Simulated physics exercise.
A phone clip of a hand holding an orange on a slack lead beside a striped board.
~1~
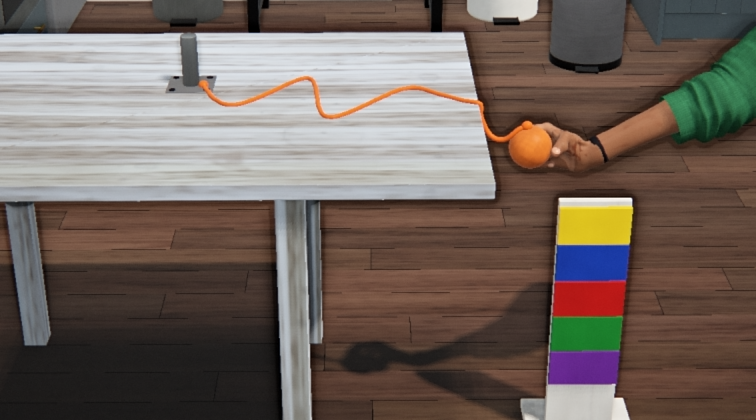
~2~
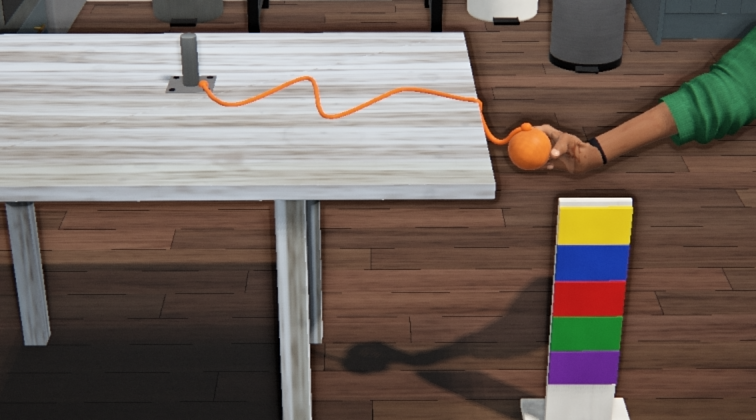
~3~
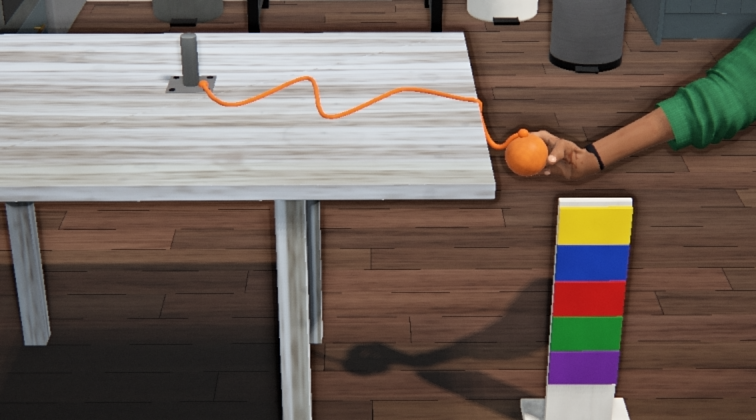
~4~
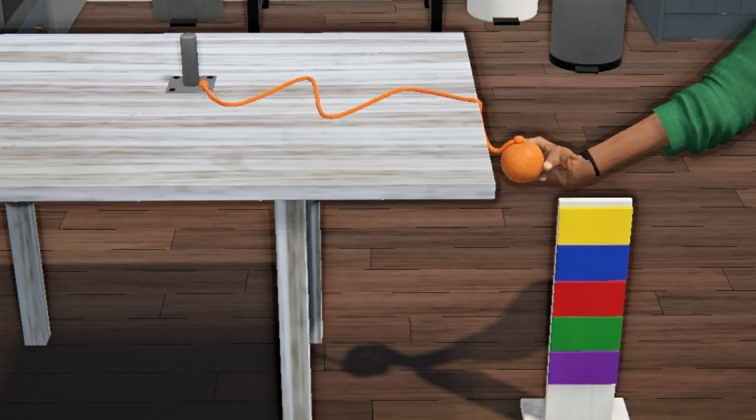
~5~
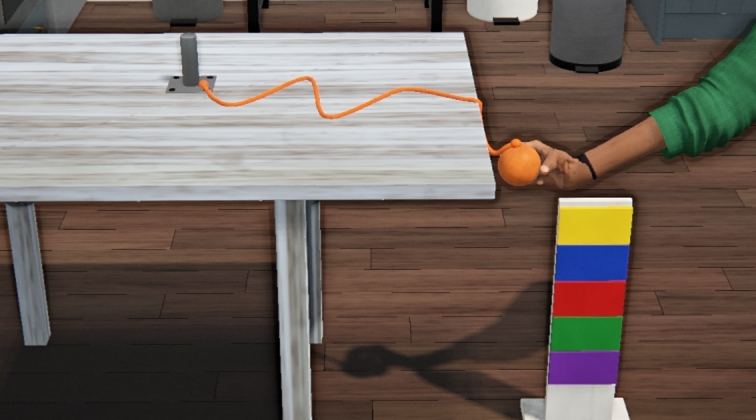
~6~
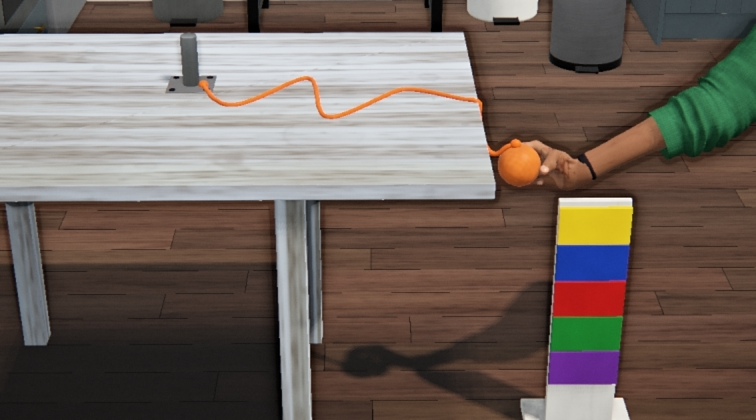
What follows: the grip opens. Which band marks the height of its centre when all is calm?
Its middle rests at the purple band.
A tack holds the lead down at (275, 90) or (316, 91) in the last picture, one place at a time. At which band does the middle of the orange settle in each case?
One after the other, green; red.
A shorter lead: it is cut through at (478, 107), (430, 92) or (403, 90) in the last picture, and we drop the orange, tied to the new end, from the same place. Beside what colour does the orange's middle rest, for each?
Try by try: Red; blue; yellow.
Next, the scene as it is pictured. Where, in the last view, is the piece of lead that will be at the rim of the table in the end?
That spot is around (325, 116).
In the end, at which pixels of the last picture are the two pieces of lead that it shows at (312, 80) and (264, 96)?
They go to (381, 94) and to (310, 90).
Early on, orange near (467, 341); level with purple.
Midway, orange near (464, 358); level with purple.
Finally, orange near (463, 358); level with purple. The purple one.
